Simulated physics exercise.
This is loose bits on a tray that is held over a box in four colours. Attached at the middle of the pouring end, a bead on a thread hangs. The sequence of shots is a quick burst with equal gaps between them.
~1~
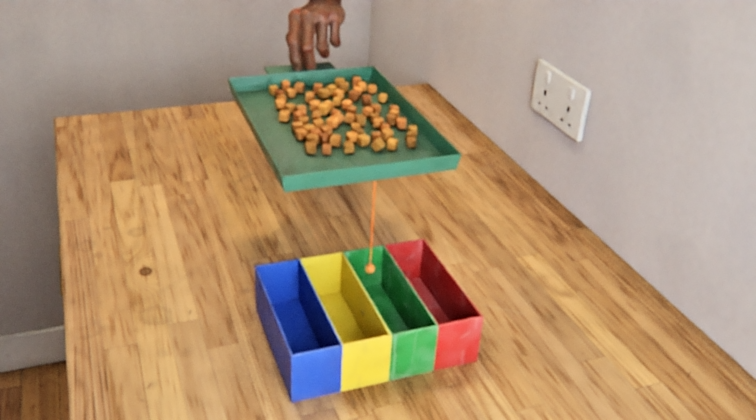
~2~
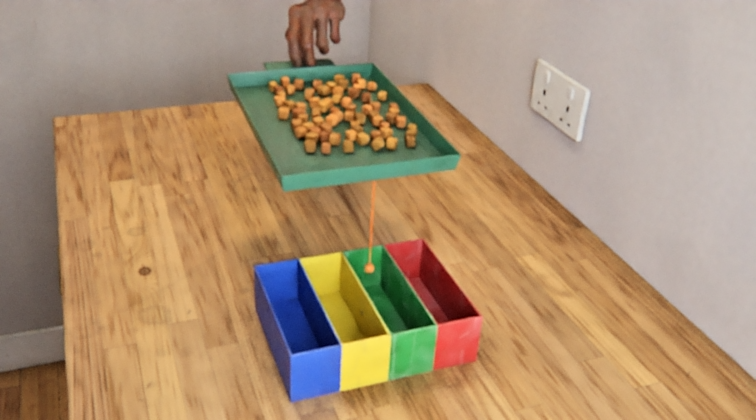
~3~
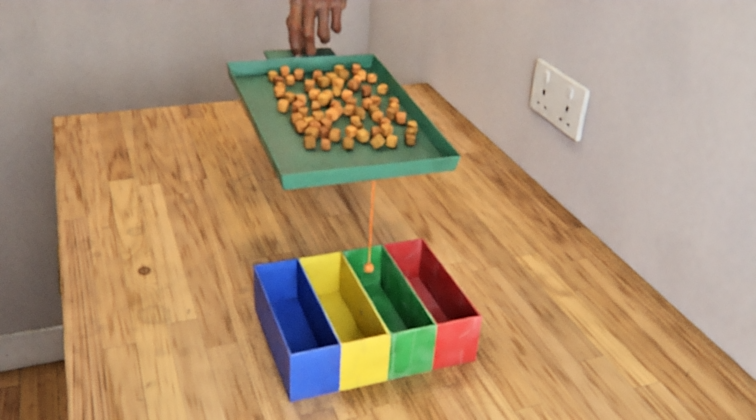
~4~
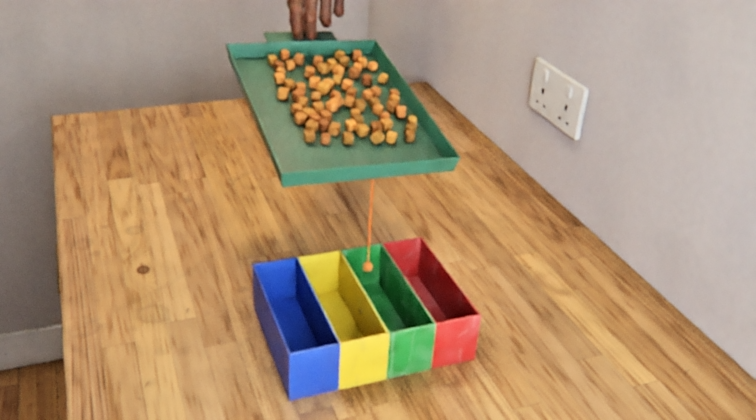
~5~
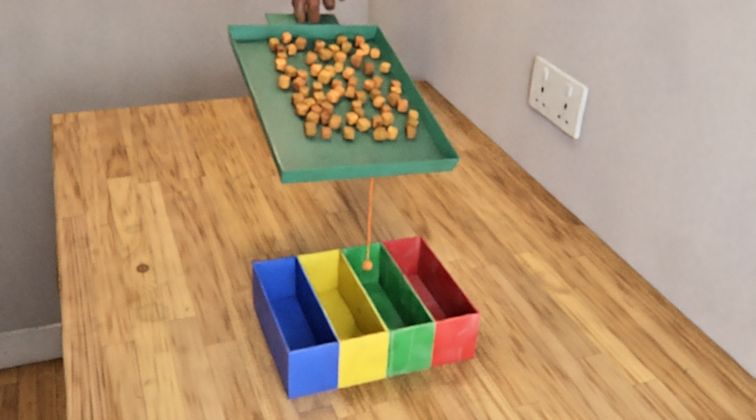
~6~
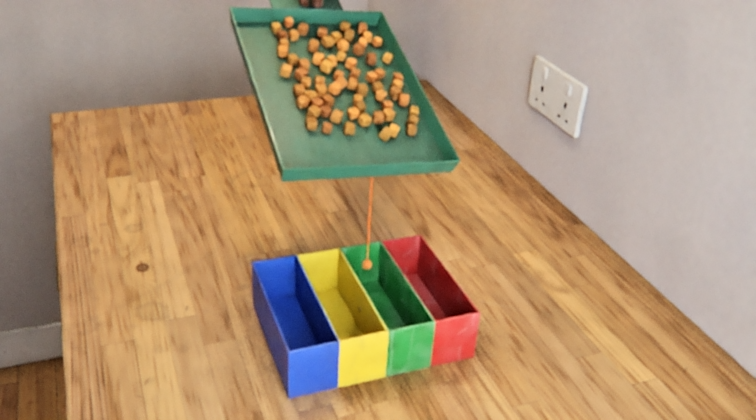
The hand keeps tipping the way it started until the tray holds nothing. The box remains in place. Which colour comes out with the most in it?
Fullest: The red cell.
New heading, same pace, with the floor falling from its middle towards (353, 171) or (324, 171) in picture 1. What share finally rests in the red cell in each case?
The first try would leave around 20 per cent there, the second around 0 per cent.
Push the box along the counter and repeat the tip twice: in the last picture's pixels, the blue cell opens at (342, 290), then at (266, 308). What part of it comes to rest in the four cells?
Near 90 and 40 percent respectively.
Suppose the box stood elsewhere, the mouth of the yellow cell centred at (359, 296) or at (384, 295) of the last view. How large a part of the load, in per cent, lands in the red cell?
The first try yields 40% and the second yields 30%.
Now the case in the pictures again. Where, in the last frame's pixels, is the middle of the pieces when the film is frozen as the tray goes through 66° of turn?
I'd put the middle of the pieces at roughly (410, 141).
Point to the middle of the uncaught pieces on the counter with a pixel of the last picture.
It centres at roughly (555, 348).
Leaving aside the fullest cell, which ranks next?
The runner-up is green.
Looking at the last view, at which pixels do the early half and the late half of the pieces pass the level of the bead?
Around (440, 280) and then (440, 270).
Just after the last frame, tray tipped steeply; almost all on the tray; just a few falling or outside the box.
A moment on, tray tipped past a quarter turn; almost all on the tray; just a few in the red cell; about a tenth falling or outside the box.
Further on, tray tipped past a quarter turn; roughly a third in the red cell; roughly a quarter in the green cell; about a tenth in the yellow cell; roughly a third falling or outside the box.
When it is over, tray tipped past a quarter turn; roughly a third in the red cell; roughly a quarter in the green cell; about a tenth in the yellow cell; not one in the blue cell; roughly a third outside the box.
